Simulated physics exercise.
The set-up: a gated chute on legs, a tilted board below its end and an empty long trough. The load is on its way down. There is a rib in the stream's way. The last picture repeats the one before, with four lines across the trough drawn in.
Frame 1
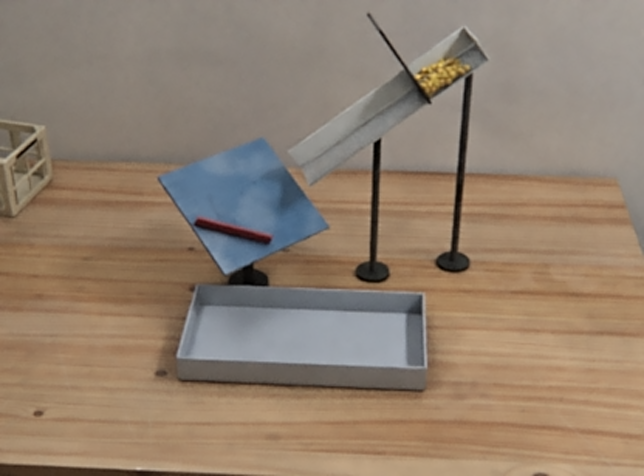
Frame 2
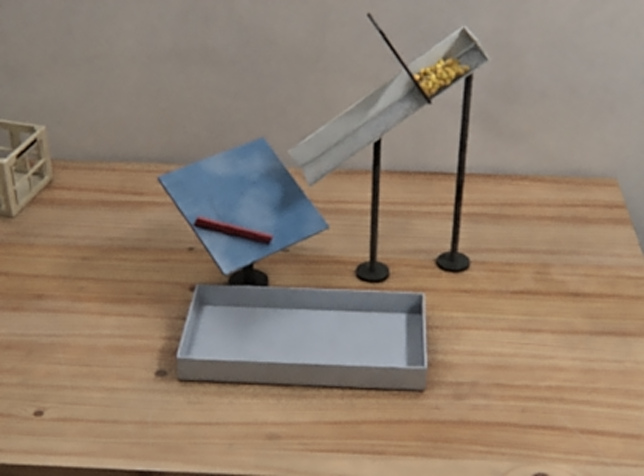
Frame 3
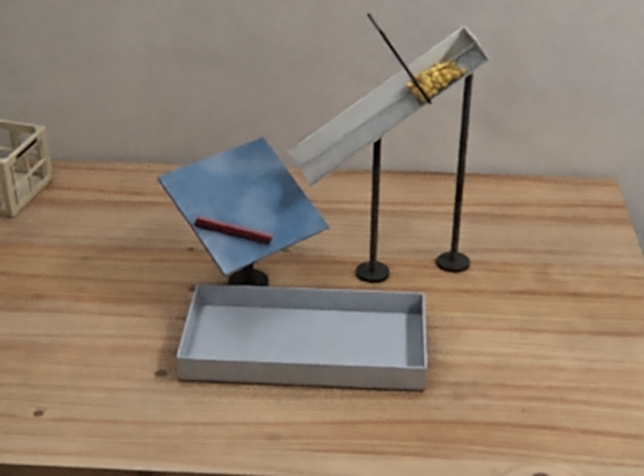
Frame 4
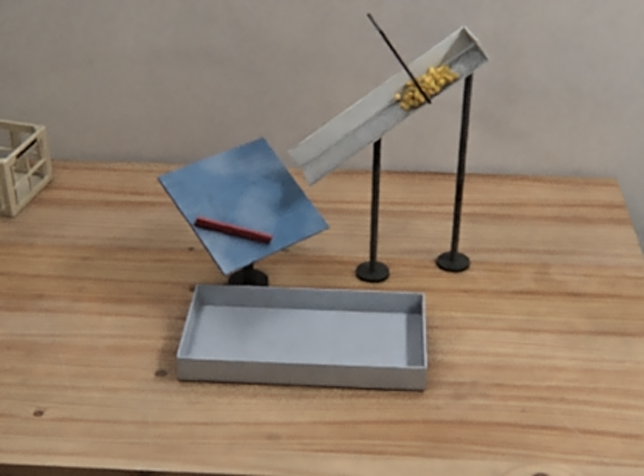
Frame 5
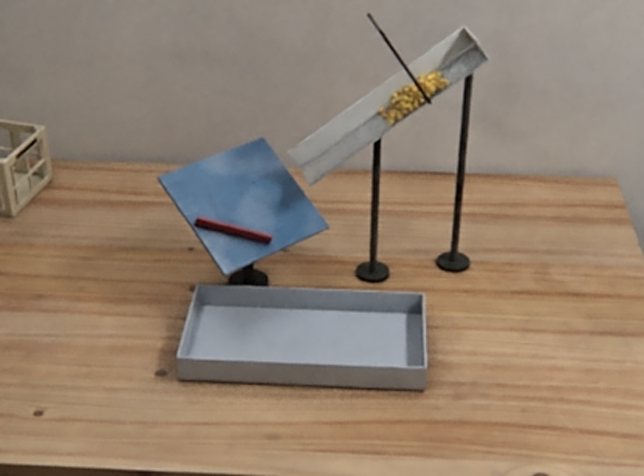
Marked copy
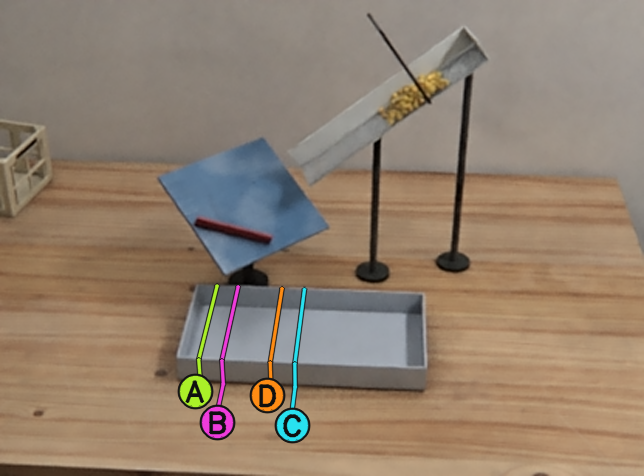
Yellow corn balls starting to slide down a gently sloping chute, passing the gate above a tilted blue board and empty trough.
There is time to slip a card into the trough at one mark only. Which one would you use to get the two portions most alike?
C works best here.
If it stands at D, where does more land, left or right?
More lands on the right.
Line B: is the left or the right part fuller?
Right.
On the marked copy, line A crosses the front rim at (198, 358); line B crosses the front rim at (222, 359); line C crosses the front rim at (294, 362); line D crosses the front rim at (270, 361).
If A is chosen, of what is caught, none at all on the left of the divider, the whole lot on the right.
If B is chosen, of what is caught, only a few on the left of the divider, all but a few on the right.
If C is chosen, of what is caught, close to half on the left of the divider, close to half on the right.
If D is chosen, of what is caught, a small share on the left of the divider, all but a few on the right.
